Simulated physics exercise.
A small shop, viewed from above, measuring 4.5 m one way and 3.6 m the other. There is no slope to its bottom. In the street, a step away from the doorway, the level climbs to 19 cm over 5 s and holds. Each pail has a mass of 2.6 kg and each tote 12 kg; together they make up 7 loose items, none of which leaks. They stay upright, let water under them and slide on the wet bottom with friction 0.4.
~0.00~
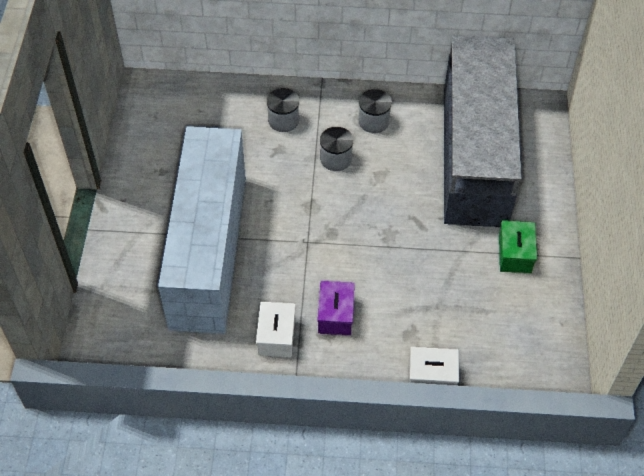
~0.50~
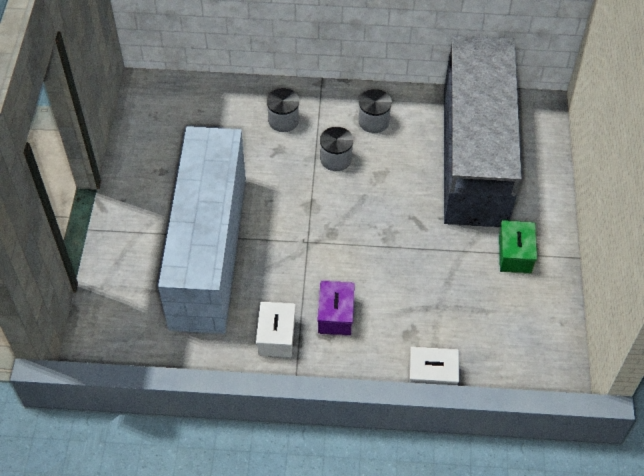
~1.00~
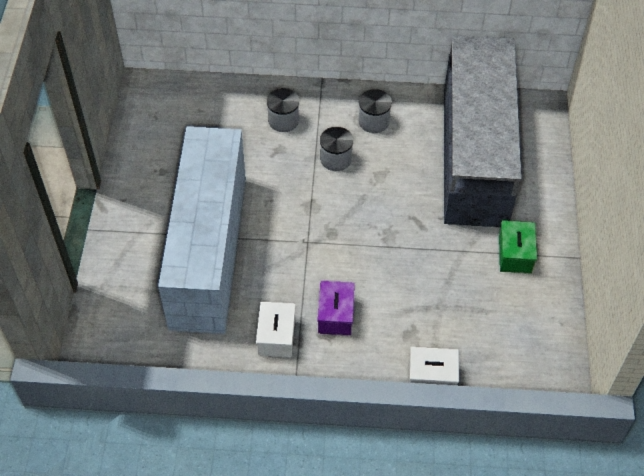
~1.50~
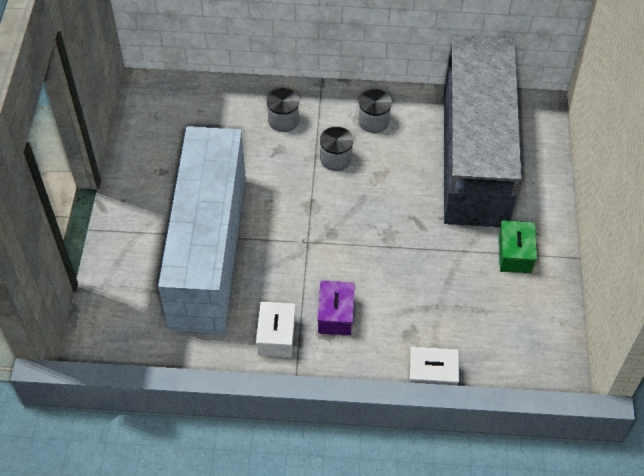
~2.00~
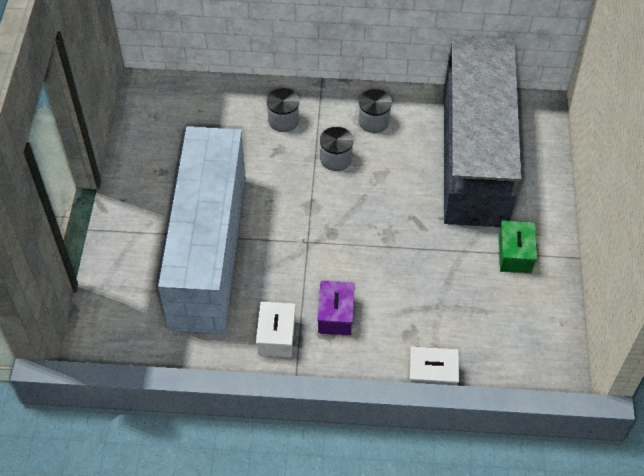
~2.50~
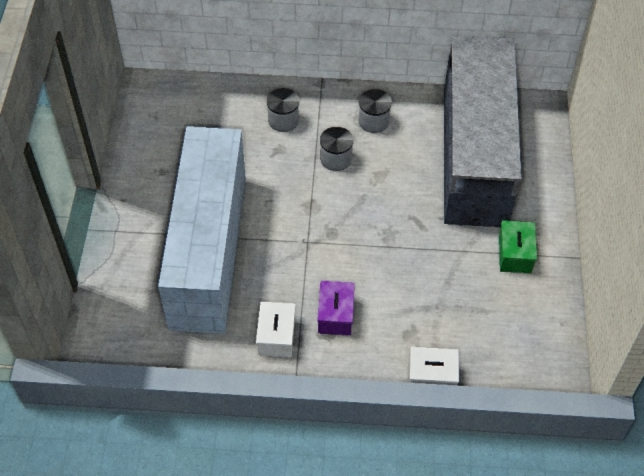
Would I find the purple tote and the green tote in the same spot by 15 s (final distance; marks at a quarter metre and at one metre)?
Purple tote hardly budges, green tote hardly budges.
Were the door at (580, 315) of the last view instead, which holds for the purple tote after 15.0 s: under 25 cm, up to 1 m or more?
Note: Purple tote displaced a long way.
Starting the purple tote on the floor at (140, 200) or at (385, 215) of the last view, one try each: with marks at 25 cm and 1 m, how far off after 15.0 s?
Results in order: It ends up well away; it remains near its start.
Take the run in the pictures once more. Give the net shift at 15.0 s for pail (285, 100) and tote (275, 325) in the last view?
Shifts: 100 cm / 0 cm.
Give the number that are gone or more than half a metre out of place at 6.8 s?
I make it 0.
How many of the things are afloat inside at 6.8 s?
0.
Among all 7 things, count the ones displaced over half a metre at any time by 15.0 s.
It works out to 3.
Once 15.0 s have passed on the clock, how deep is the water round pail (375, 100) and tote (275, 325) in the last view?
I'd estimate 9 cm for the first and 8 cm for the second.
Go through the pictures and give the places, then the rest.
The purple tote at (336, 301), on the bottom; the green tote at (519, 240), on the bottom; water covers 0.0 m2; 0 of 7 have shifted, in the first picture.
The purple tote at (336, 301) rests on the ground; the green tote at (519, 240), on the bottom; water covers 0.0 m2; 0 of 7 have shifted, in the second picture.
The purple tote at (336, 301) rests on the ground; the green tote at (519, 240), on the bottom; 0.0 m2 under water; 0 of 7 have shifted, in the third picture.
The purple tote at (336, 301) rests on the ground; the green tote at (519, 240), on the bottom; water covers 0.0 m2; 0 of 7 have shifted, in the fourth picture.
The purple tote at (336, 301), on the bottom; the green tote at (519, 240) rests on the ground; water covers 0.0 m2; 0 of 7 have shifted, in the fifth picture.
The purple tote at (336, 301), on the bottom; the green tote at (519, 240), on the bottom; water covers 0.2 m2; 0 of 7 have shifted, in the sixth picture.
After 3.5 s the purple tote is near (336, 301), 0.0 m from its start, aground; the green tote is near (519, 240), 0.0 m from its start, aground; 0 afloat.
After 6.8 s the purple tote is near (336, 301), 0.0 m from its start, aground; the green tote is near (519, 240), 0.0 m from its start, aground; 0 afloat.
After 11.0 s the purple tote is near (336, 301), 0.0 m from its start, aground; the green tote is near (519, 240), 0.0 m from its start, aground; 2 afloat.
After 15.0 s the purple tote is near (336, 301), 0.0 m from its start, aground; the green tote is near (519, 240), 0.0 m from its start, aground; 3 afloat.
